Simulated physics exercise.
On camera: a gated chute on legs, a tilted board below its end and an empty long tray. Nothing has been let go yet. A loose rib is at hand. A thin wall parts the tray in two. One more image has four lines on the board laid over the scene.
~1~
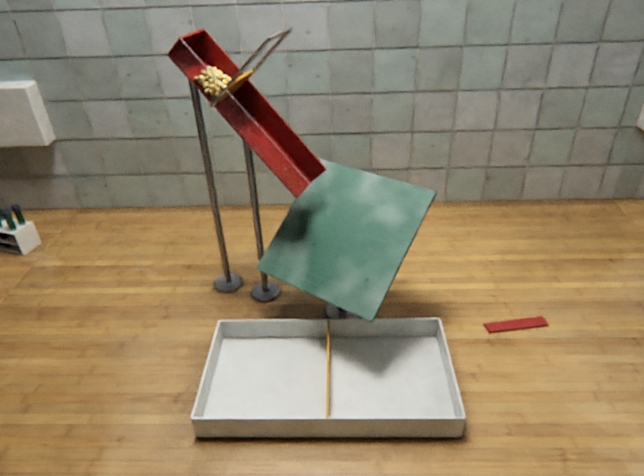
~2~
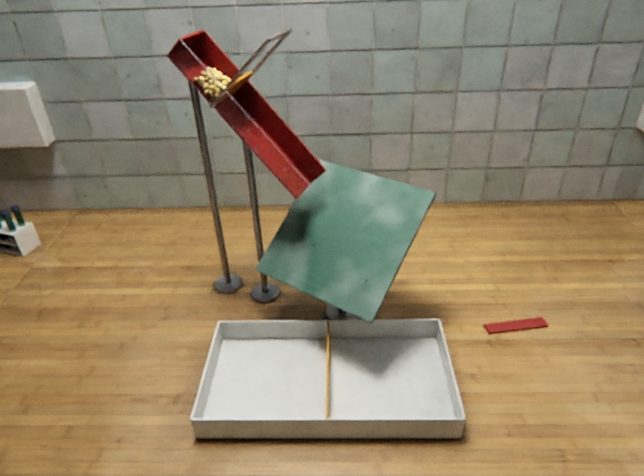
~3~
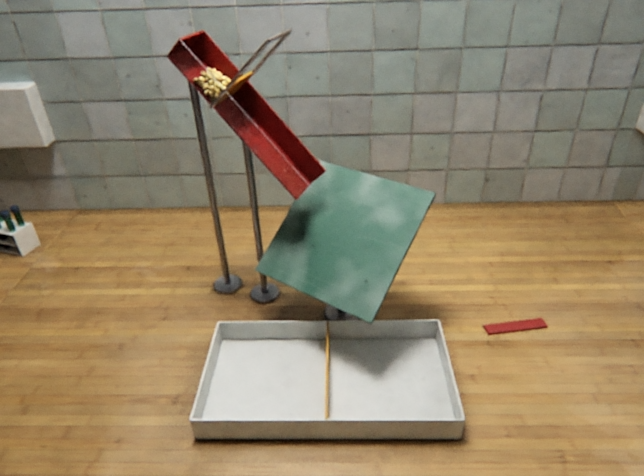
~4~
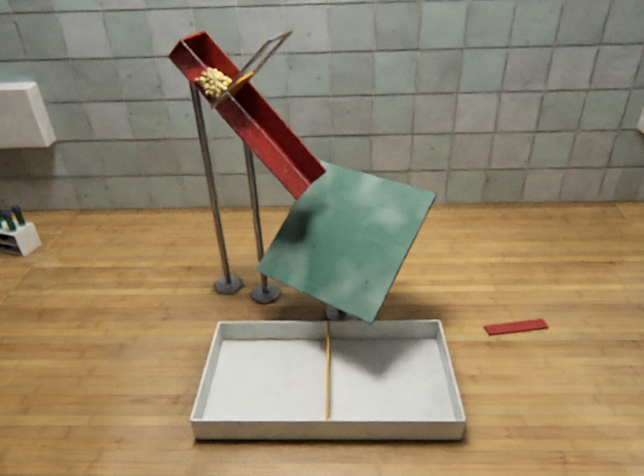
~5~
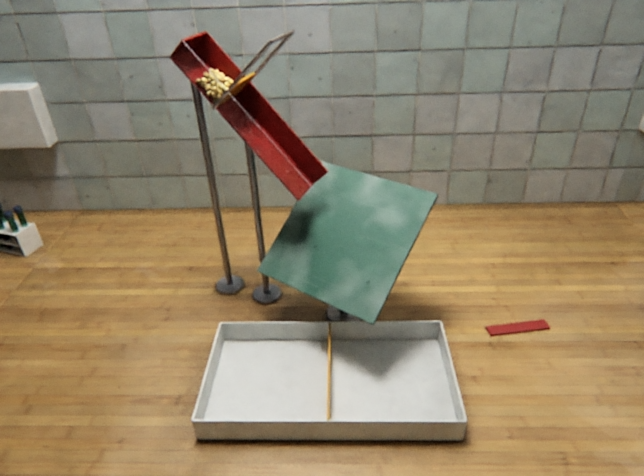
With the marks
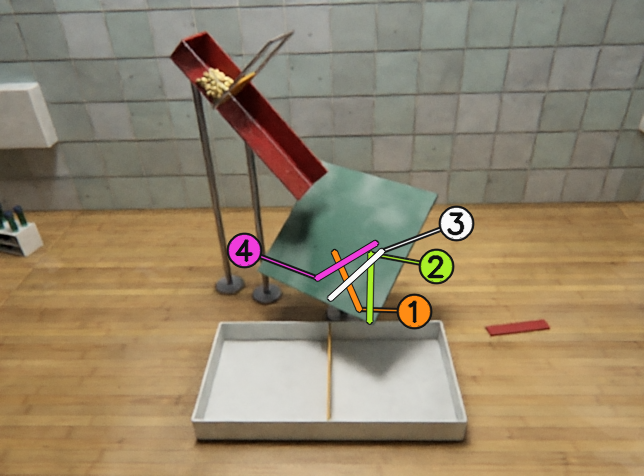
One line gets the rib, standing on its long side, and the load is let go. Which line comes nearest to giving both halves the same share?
Line 2 does it best.
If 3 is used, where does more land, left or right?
More lands on the left.
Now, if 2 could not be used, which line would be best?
1.
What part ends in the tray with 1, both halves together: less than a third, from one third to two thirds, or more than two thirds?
Line 1 gives more than two thirds.
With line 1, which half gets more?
The right half.
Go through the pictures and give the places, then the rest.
In the first picture, load behind the gate near (219, 83), soya beans; lip of the chute near (305, 190), sloping fairly steeply.
In the second picture, middle of the board near (342, 232), tilted fairly steeply; middle of its low edge near (309, 294); of its high edge near (373, 174).
In the third picture, front corners of the tray near (191, 420) and (464, 419); front end of its middle wall near (326, 419); gate still shut near (240, 80).
In the fourth picture, middle of the load near (219, 85); lip near (305, 192).
In the fifth picture, middle of the load near (221, 85); lip near (306, 192).
On the marked copy, line 1 from (334, 252) to (359, 309); line 2 from (371, 254) to (369, 321); line 3 from (381, 251) to (330, 298); line 4 from (375, 243) to (317, 278).
If 1 is chosen, of what is caught, close to a quarter in the left half, the bulk in the right.
If 2 is chosen, of what is caught, close to a third in the left half, close to two thirds in the right.
If 3 is chosen, of what is caught, all but a few in the left half, a small share in the right.
If 4 is chosen, of what is caught, all but a few in the left half, a small share in the right.
